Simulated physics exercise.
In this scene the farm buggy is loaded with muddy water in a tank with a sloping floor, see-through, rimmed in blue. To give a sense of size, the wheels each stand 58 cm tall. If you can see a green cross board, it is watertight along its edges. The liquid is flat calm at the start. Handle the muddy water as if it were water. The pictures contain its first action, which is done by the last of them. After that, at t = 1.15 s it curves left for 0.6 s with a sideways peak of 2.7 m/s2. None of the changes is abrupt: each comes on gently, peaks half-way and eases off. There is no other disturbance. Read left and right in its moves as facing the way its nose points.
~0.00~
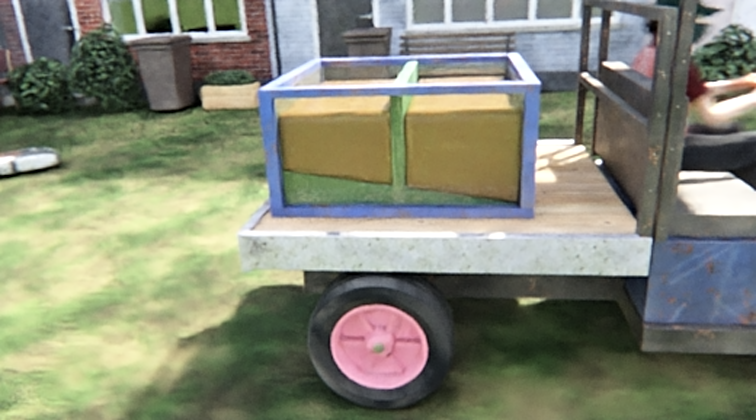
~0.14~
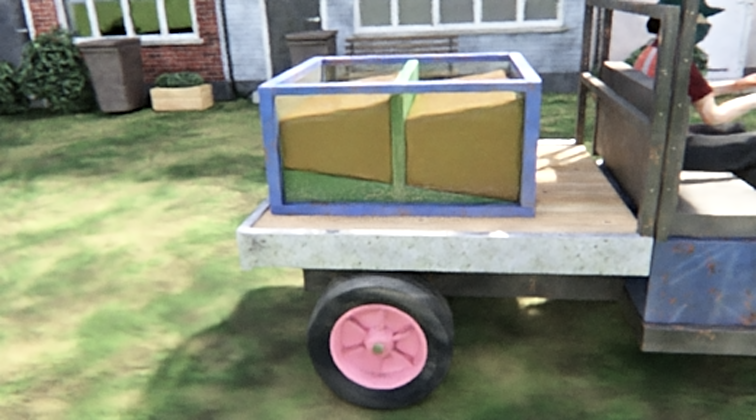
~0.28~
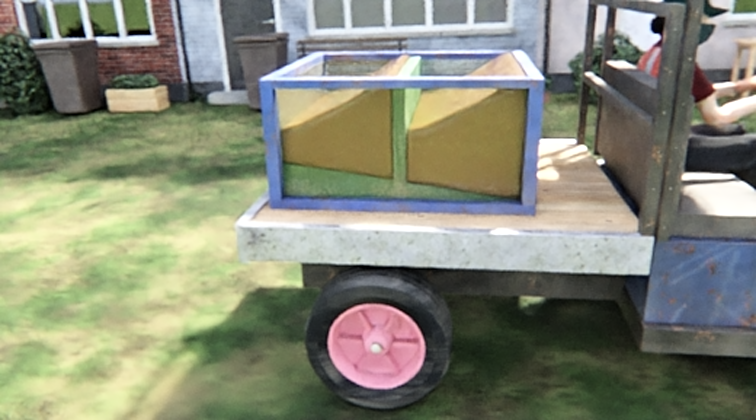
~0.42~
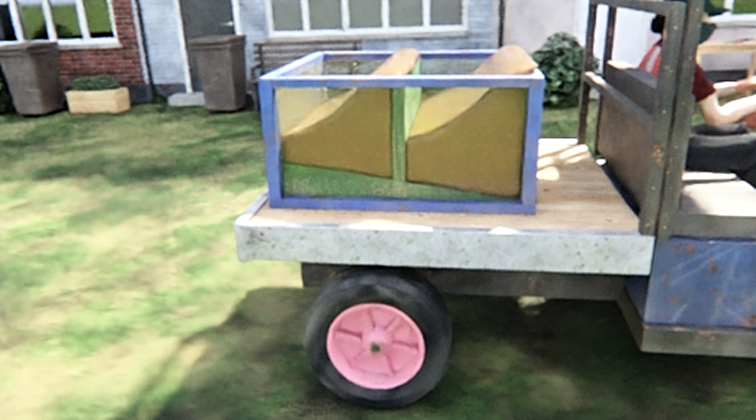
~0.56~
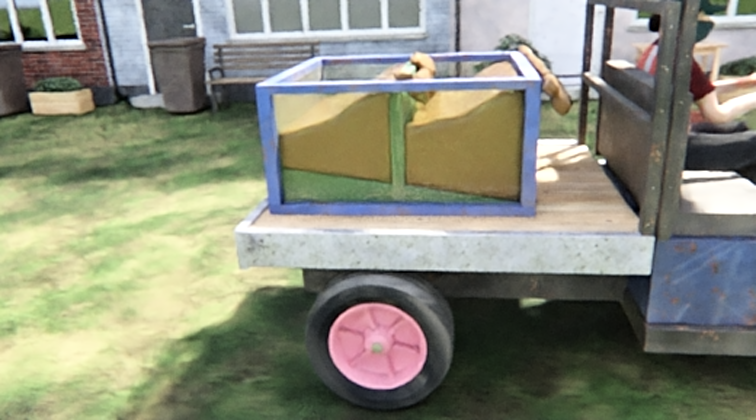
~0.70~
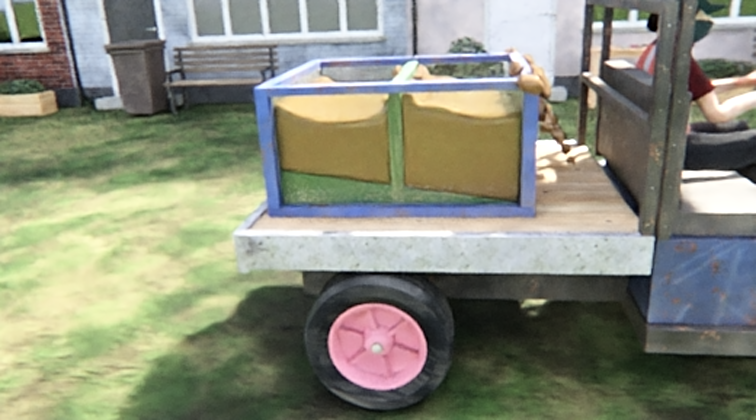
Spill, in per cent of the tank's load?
10 per cent.
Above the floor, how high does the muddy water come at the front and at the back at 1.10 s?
The front stands at 40 cm and the back at 38 cm.
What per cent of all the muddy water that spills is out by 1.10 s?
About 10 per cent.
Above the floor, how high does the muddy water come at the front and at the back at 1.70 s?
Roughly 34 cm in front and 44 cm behind.
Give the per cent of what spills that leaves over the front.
Roughly 20 in a hundred.
By 1.10 s front 41 cm, middle 36 cm, back 39 cm above the lowest part of the floor; the loss stands at 1 per cent, over the front.
By 1.70 s front 34 cm, middle 34 cm, back 44 cm above the lowest part of the floor; the loss stands at 1 per cent, over the front.
By 2.30 s front 37 cm, middle 41 cm, back 40 cm above the lowest part of the floor; the loss stands at 5 per cent, mostly over the near side, some over the front.
By 4.74 s the loss stands at 10 per cent, over the near side and the far side, a little elsewhere, 24 of 237 litres.
